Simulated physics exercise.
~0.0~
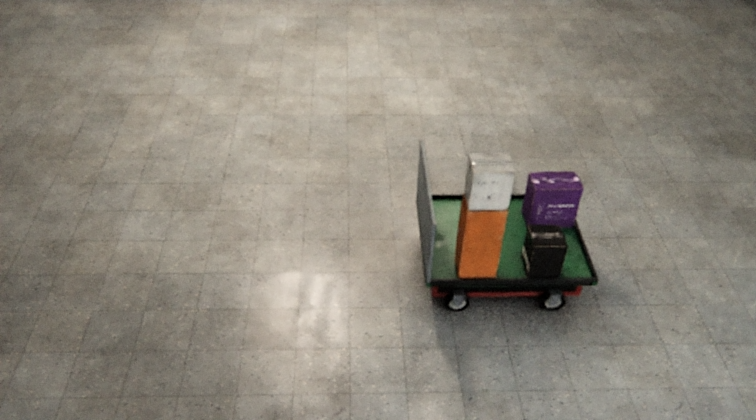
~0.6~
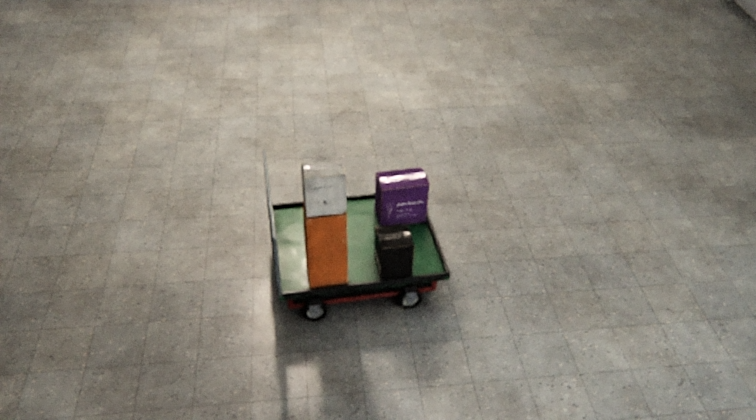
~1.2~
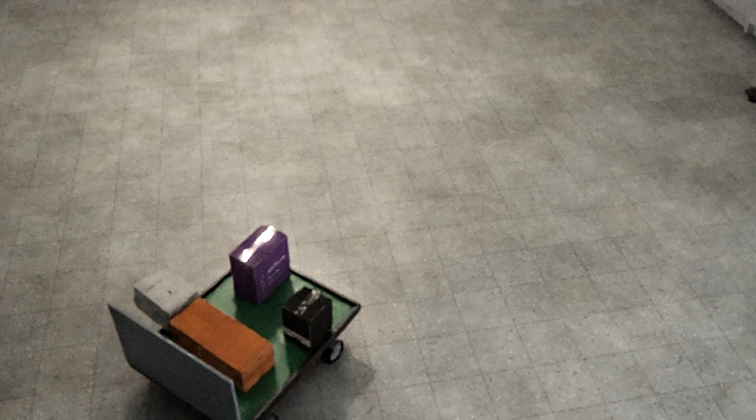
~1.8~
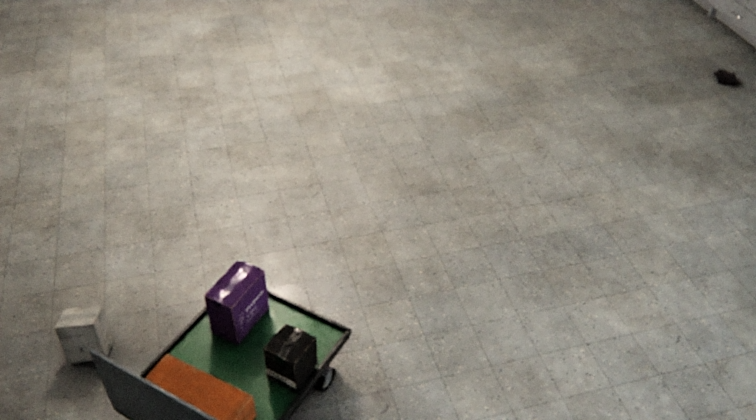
A cart rolls left and turns, its orange box topples, and the white box falls off.
